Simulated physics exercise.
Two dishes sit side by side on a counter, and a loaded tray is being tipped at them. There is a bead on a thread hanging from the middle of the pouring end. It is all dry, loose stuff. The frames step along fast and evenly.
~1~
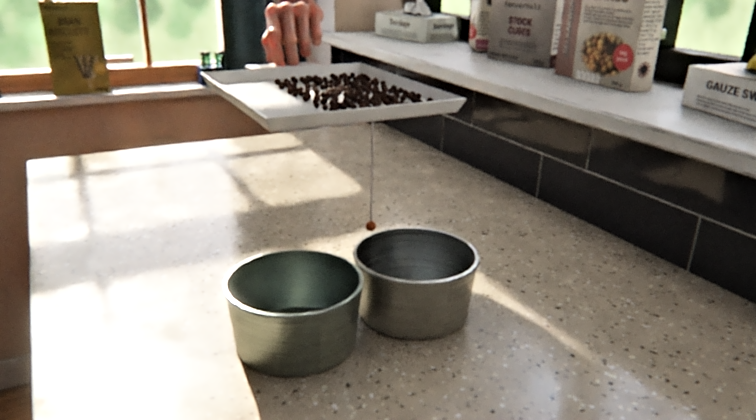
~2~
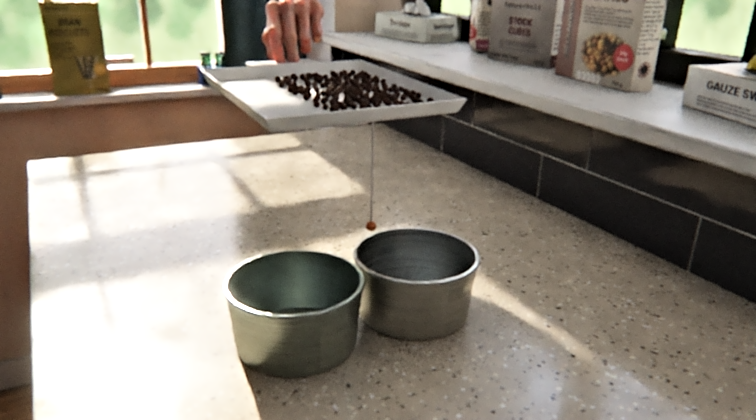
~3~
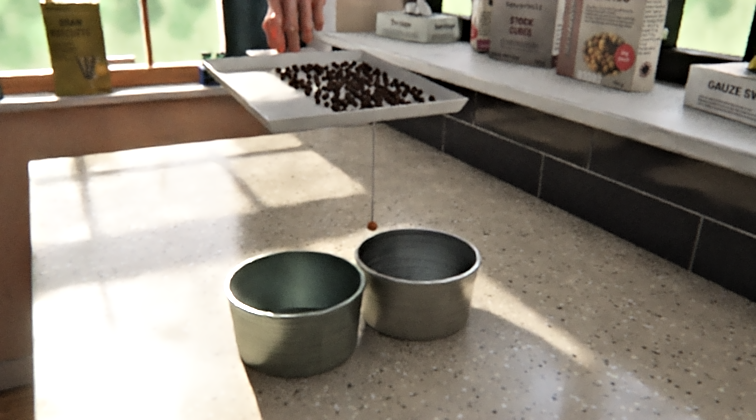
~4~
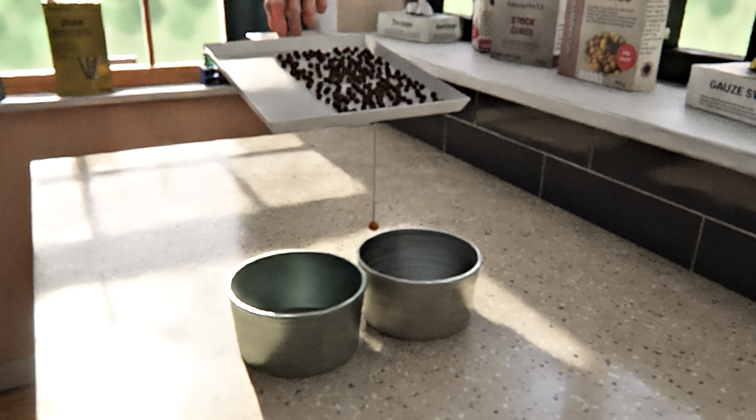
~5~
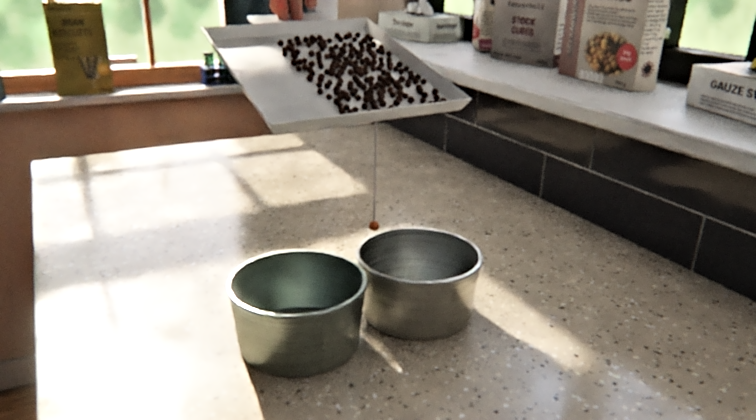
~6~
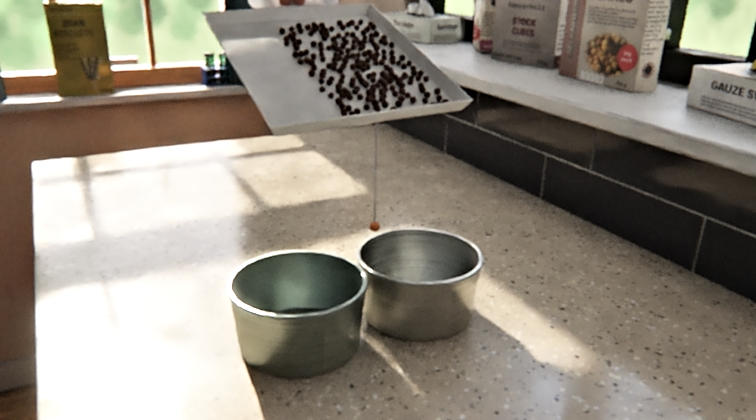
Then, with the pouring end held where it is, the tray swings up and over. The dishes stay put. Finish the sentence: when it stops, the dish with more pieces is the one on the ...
Right.
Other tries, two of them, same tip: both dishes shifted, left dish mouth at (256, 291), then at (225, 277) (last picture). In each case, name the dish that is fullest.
First place: The rightmost dish. Second place: The rightmost dish.
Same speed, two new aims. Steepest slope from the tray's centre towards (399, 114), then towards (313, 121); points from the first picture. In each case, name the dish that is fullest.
The rightmost dish, then the leftmost dish.
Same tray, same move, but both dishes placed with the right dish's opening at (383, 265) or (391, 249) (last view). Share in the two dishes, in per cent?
Result, in turn: 80 %, 80 %.
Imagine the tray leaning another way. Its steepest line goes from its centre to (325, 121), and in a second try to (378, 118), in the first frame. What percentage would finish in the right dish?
Close to 10 percent first and close to 70 percent second.
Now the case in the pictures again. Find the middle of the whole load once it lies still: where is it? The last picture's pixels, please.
Around (402, 312), give or take.
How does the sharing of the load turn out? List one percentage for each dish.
The left dish holds 30 % and the right dish holds 70 %.
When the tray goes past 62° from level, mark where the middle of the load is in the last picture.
Roughly at (390, 111).
Soon, tray tipped steeply; most on the tray; a stray few in the left dish; a small part in the air.
A while on, tray tipped right over; a small part on the tray; about a quarter in the left dish; about half in the right dish; a stray few outside both; about a quarter in the air.
Towards the end, tray tipped past a quarter turn; about a quarter in the left dish; about two thirds in the right dish; a small part outside both.
Finally, tray tipped past a quarter turn; about a quarter in the left dish; about two thirds in the right dish; a small part outside both.
